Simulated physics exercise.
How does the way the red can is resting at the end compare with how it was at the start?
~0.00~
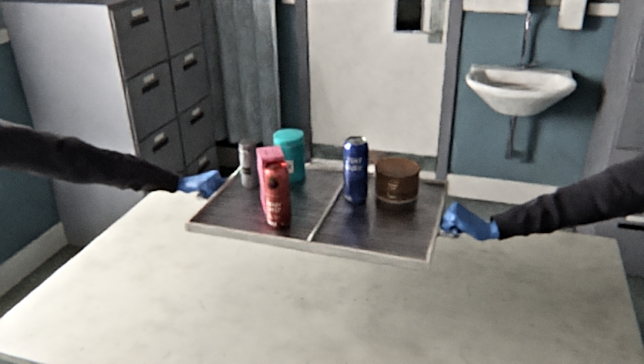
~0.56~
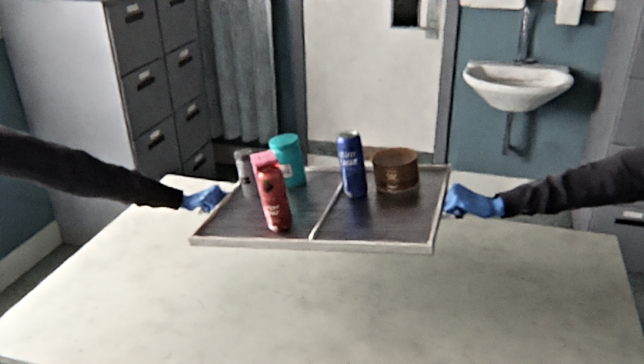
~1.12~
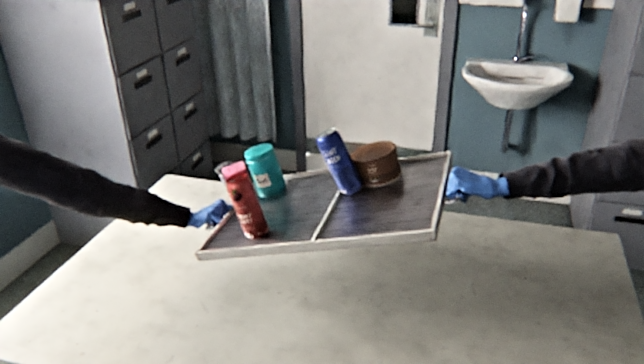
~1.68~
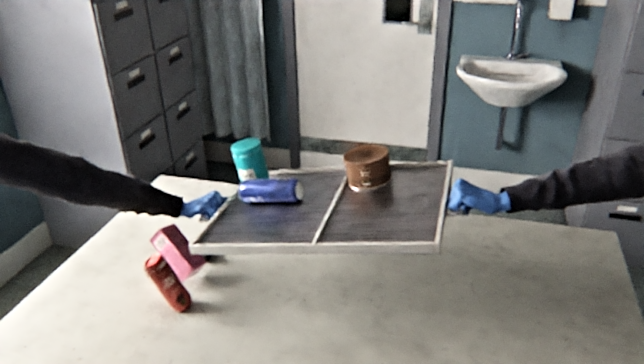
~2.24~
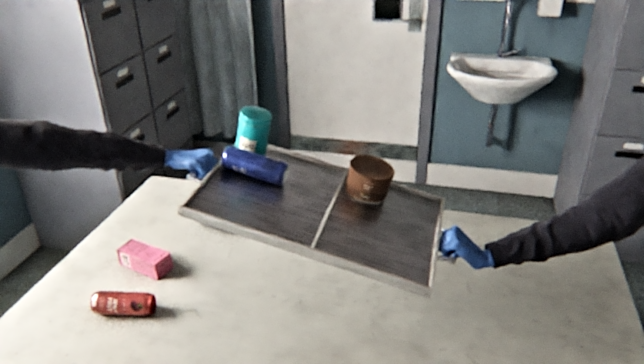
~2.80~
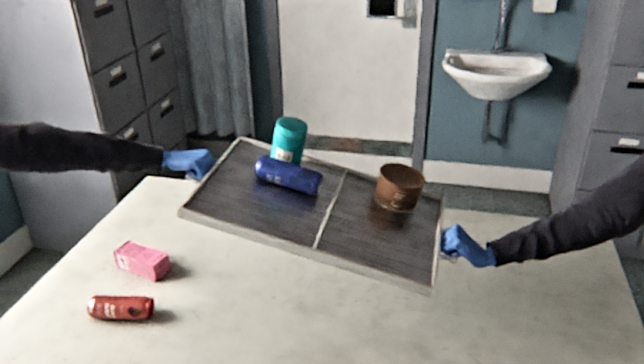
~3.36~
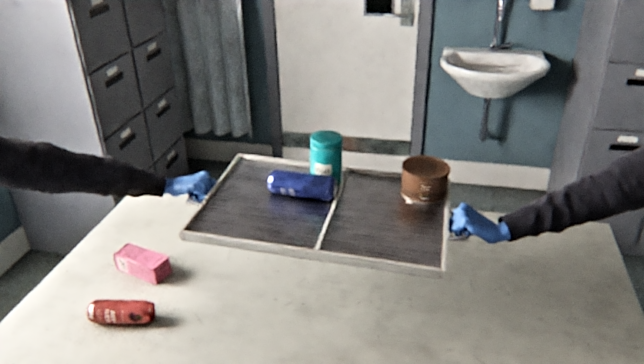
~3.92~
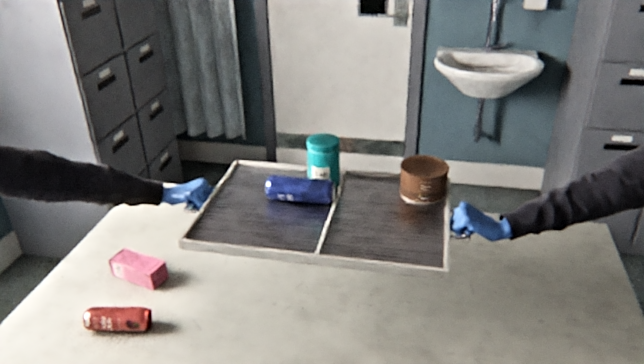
At the start the red can stands upright on the tray, but at the end it lies on its side on the table.
